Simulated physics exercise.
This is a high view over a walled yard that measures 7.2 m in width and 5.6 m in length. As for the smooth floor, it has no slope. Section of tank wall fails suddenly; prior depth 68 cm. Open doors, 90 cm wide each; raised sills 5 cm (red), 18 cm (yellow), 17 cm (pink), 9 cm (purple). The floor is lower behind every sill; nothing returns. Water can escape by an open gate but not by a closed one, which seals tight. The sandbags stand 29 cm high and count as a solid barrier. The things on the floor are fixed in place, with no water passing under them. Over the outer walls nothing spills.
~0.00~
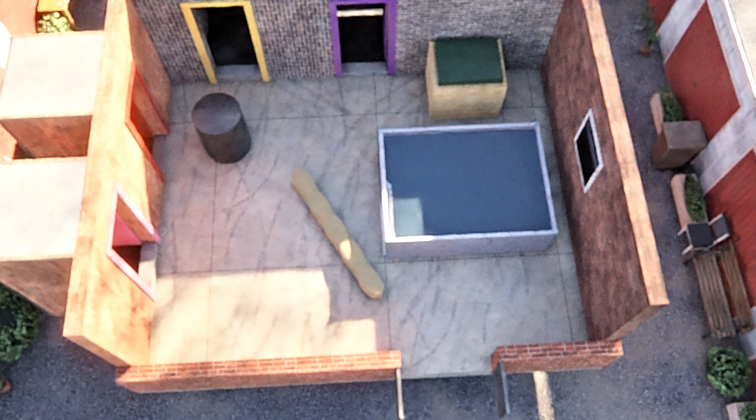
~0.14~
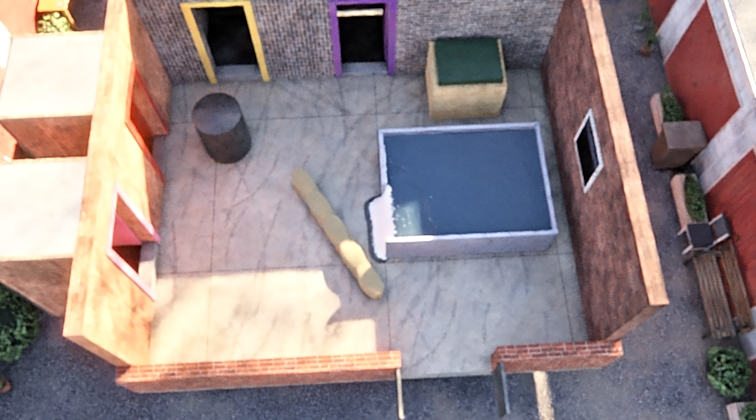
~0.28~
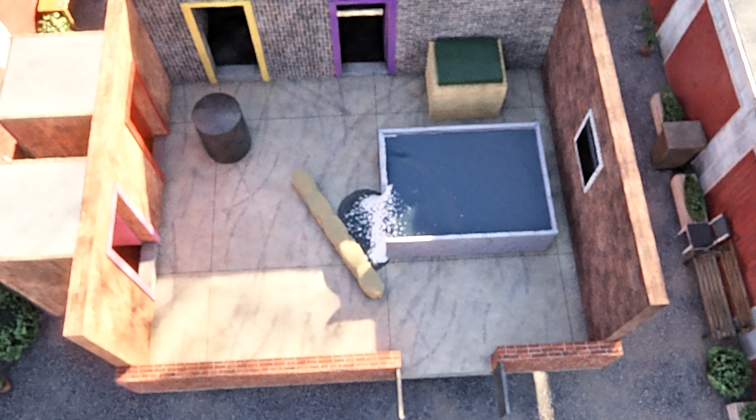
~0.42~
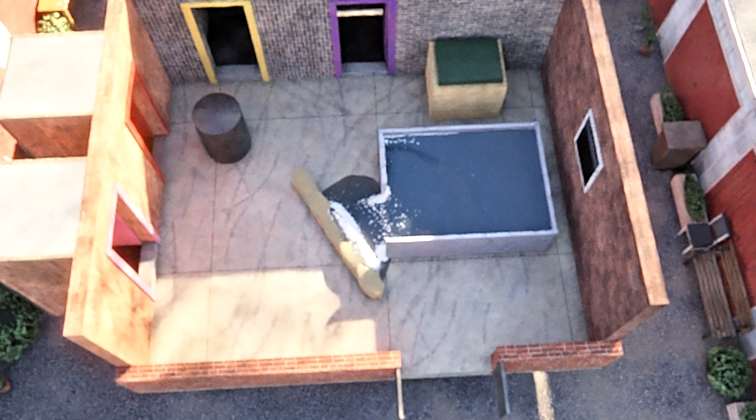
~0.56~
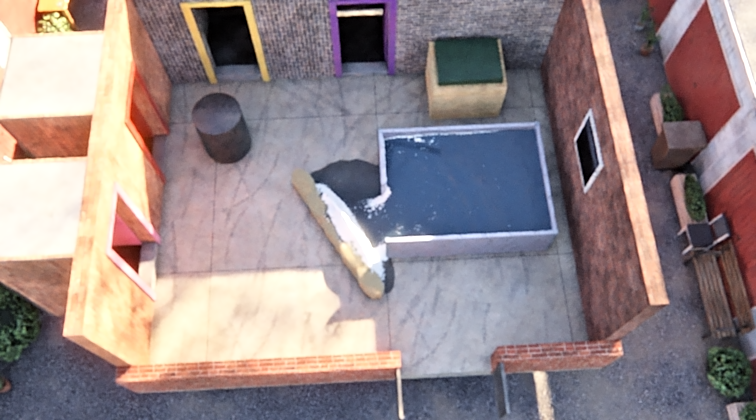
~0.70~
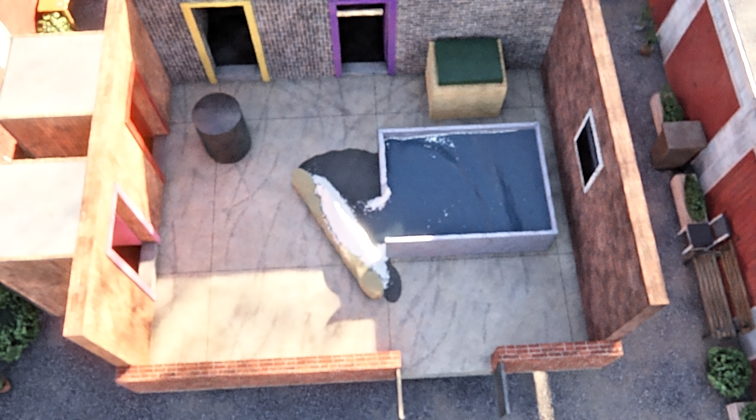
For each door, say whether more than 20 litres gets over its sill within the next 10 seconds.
Red door: Yes; yellow door: No; pink door: No; purple door: Yes.
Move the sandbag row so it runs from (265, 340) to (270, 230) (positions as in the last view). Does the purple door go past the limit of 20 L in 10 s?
After that, purple comes out fine.
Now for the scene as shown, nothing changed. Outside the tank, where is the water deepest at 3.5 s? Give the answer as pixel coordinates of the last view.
Look around (366, 248).
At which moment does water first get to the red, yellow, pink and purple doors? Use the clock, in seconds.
Red: 3.0 s; yellow: 1.8 s; pink: 2.4 s; purple: 1.6 s.
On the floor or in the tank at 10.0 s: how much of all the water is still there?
Around 86 per cent of the water.
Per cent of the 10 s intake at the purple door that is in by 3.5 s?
I'd put it at about 45 per cent by that point.
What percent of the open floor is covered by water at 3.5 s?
Around 80 per cent.
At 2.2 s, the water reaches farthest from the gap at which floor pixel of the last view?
Point: Roughly (201, 83).
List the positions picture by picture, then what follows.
In the first frame, the tank at (465, 182) is whole and still, 68 cm deep.
In the second frame, the front is at (374, 201), 0.6 m from the gap at (387, 223); 0.3 m2 of floor is under water; 68 cm left at the back of the tank.
In the third frame, water pours out at (387, 224) and has run 0.9 m, to (344, 208); typically 13 cm deep outside, 68 cm at the tank's back.
In the fourth frame, the front is at (324, 197), 1.3 m from the gap at (387, 224); 1.3 m2 of floor is under water; 68 cm left at the back of the tank.
In the fifth frame, the front is at (313, 179), 1.6 m from the gap at (387, 224); 1.8 m2 of floor is under water; 68 cm left at the back of the tank.
In the sixth frame, water pours out at (387, 224) and has run 1.9 m, to (303, 168); typically 11 cm deep outside, 68 cm at the tank's back.
After 1.4 s water covers 30 % of the floor and is deepest (52 cm) near (366, 248); red door not reached, yellow door not reached, pink door not reached, purple door not reached.
After 2.2 s water covers 65 % of the floor and is deepest (48 cm) near (355, 239); red door not reached, yellow door 13 cm at the sill, 0 L in, pink door not reached, purple door 13 cm at the sill, 9 L in.
After 3.5 s water covers 80 % of the floor and is deepest (35 cm) near (366, 248); red door 10 cm at the sill, 1 L in, yellow door 15 cm at the sill, 0 L in, pink door 10 cm at the sill, 0 L in, purple door 18 cm at the sill, 63 L in.
After 6.0 s water covers 95 % of the floor and is deepest (26 cm) near (366, 248); red door 8 cm at the sill, 28 L in, yellow door 10 cm at the sill, 0 L in, pink door 11 cm at the sill, 0 L in, purple door 14 cm at the sill, 127 L in.
After 10.0 s water covers 95 % of the floor and is deepest (16 cm) near (367, 258); red door 8 cm at the sill, 59 L in, yellow door 12 cm at the sill, 0 L in, pink door 3 cm at the sill, 0 L in, purple door 7 cm at the sill, 148 L in.
